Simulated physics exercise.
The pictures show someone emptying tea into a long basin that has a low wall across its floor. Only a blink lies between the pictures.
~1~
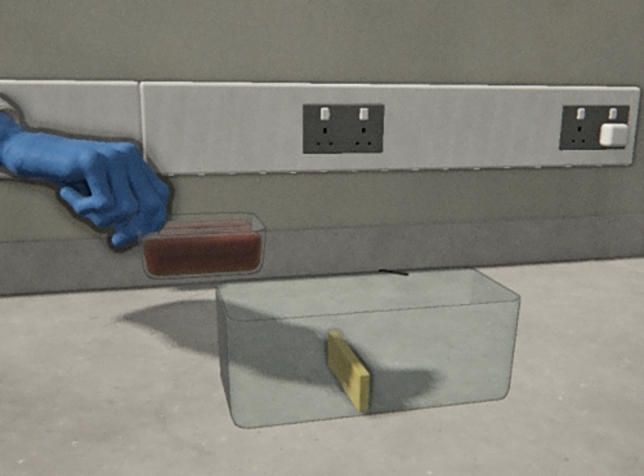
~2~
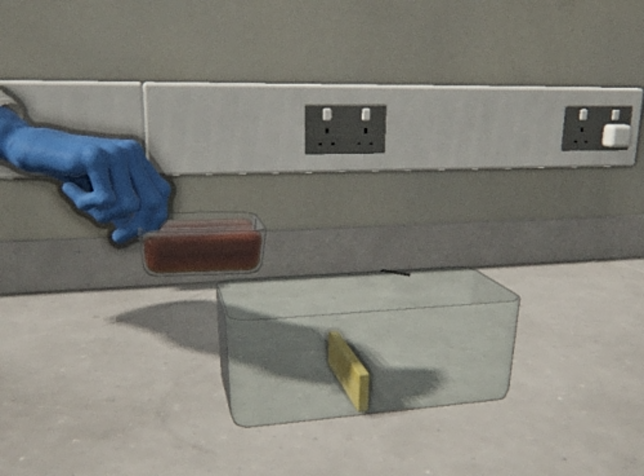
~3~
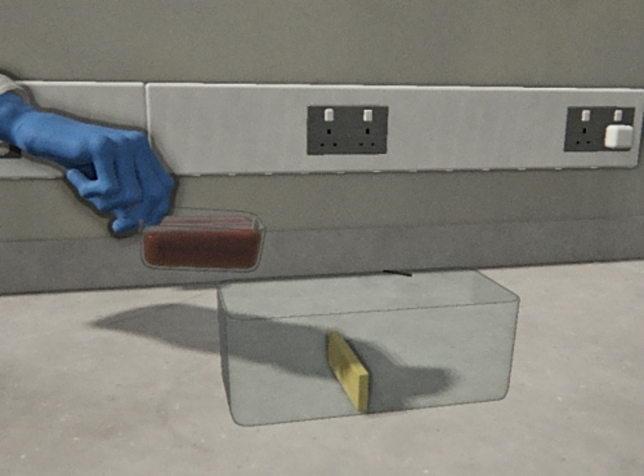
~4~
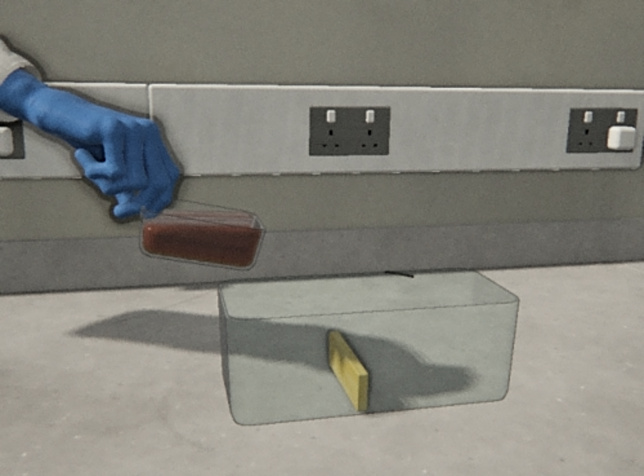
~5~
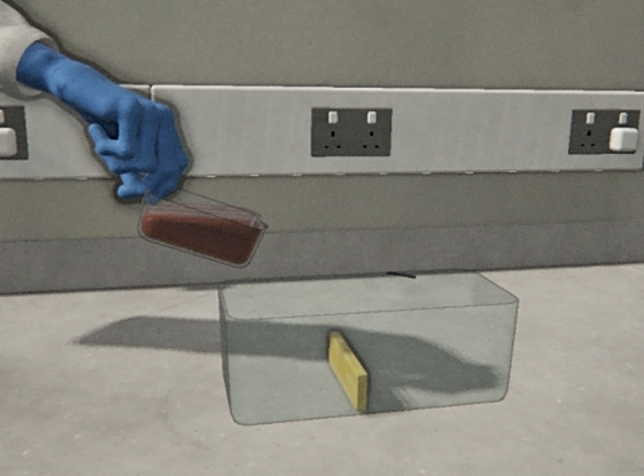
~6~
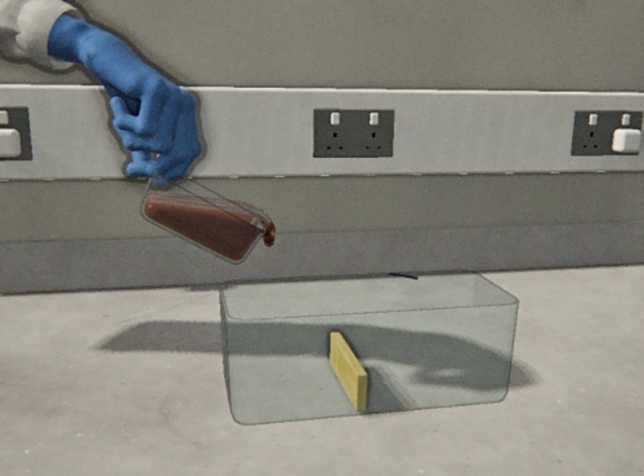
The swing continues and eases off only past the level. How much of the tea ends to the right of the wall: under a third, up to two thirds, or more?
In the end from a third to two thirds is right of the wall.
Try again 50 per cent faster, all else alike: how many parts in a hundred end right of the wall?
Close to 60 per cent.
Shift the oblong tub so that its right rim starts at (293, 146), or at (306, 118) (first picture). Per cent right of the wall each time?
About 80 and 85 per cent.
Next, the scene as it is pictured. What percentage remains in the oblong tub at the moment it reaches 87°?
About 10 per cent.
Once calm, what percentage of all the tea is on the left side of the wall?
About 55 per cent.
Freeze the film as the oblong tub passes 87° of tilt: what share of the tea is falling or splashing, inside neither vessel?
Roughly 40 in a hundred.
A moment on, the oblong tub is tipped on its side and 11 per cent is still to pour, 39 is left of the wall and 10 right of it.
Next, the oblong tub is tipped right over and 1 per cent is still to pour, 50 is left of the wall and 46 right of it.
Then the oblong tub is tipped right over and 0 per cent is still to pour, 54 is left of the wall and 46 right of it.
Later the oblong tub is tipped right over and 0 per cent is still to pour, 54 is left of the wall and 46 right of it.
At rest 54 per cent lies left of the wall, 46 right of it and 1 outside.
